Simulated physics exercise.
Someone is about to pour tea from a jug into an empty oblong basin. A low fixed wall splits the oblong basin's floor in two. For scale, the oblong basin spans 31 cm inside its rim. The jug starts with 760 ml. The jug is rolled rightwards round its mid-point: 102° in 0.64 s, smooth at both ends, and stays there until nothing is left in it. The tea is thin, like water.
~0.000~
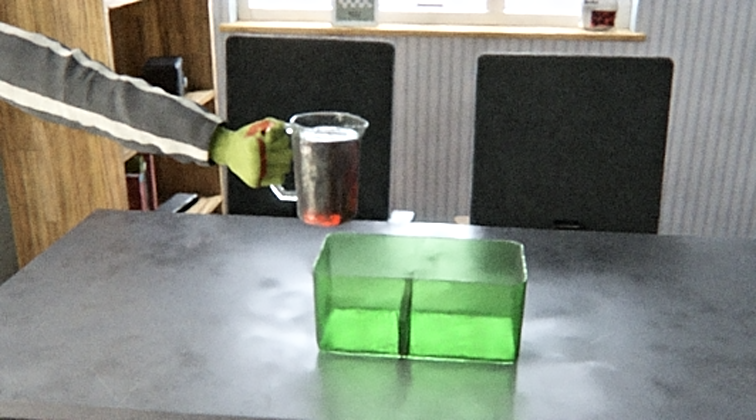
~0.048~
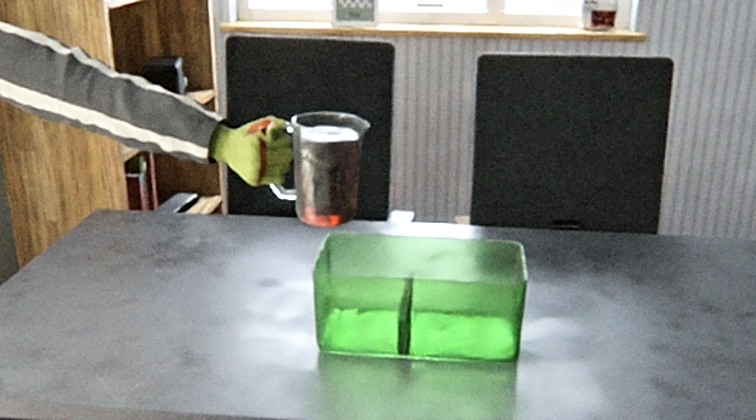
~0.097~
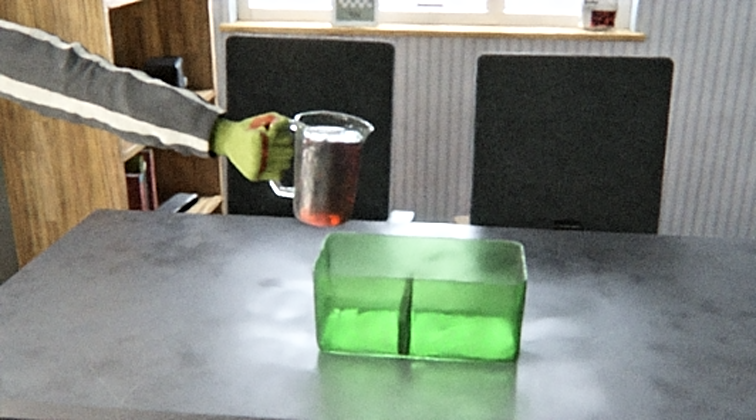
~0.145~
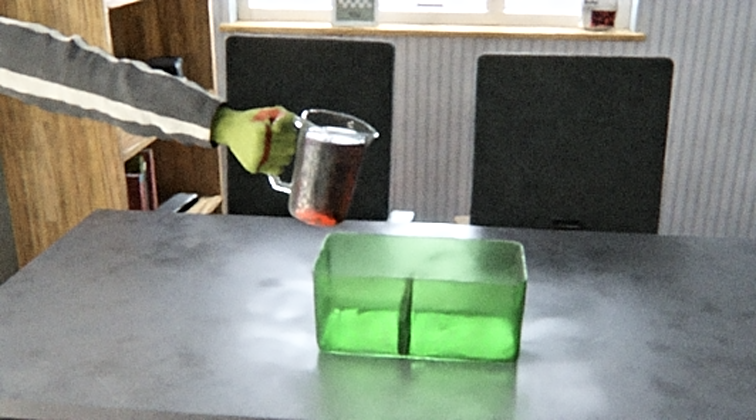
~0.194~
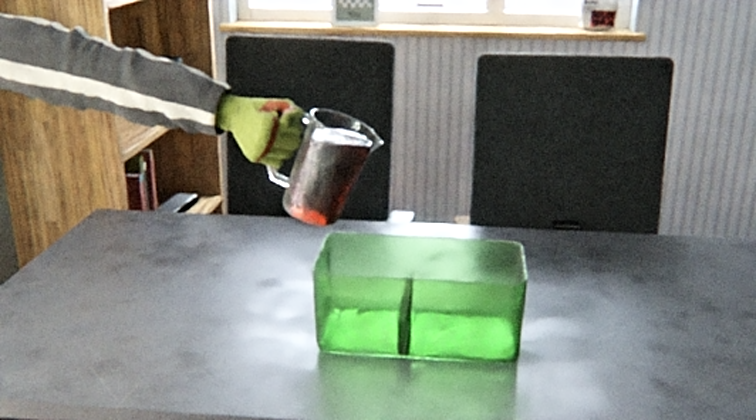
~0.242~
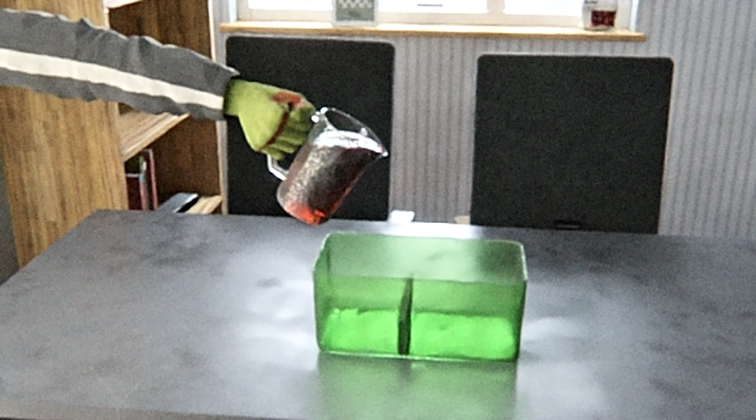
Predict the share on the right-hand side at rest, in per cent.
The far part has some 96 per cent.
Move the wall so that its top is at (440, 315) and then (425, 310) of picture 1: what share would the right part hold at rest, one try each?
First 35, then 80 per cent.
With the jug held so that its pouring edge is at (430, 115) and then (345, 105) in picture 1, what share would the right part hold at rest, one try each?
In turn about 75 and 75 per cent.
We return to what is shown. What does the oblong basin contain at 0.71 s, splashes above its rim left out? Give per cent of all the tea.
Some 54 per cent.
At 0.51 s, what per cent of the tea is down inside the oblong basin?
Near 10 in a hundred.
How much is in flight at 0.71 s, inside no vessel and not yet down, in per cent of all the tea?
Some 18 per cent.
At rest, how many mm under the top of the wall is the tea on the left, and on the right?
Some 58 mm on the left and 28 mm on the right.
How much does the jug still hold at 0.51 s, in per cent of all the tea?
Near 68 in a hundred.
After 0.51 s the tilt is 92° and 69 per cent is still to pour, 0 is left of the wall and 11 right of it.
After 0.71 s the tilt is 102° and 28 per cent is still to pour, 1 is left of the wall and 53 right of it.
After 0.92 s the tilt is 102° and 6 per cent is still to pour, 2 is left of the wall and 86 right of it.
After 1.14 s the tilt is 102° and 1 per cent is still to pour, 2 is left of the wall and 96 right of it.
In the end 3 per cent lies left of the wall, 96 right of it and 1 outside.
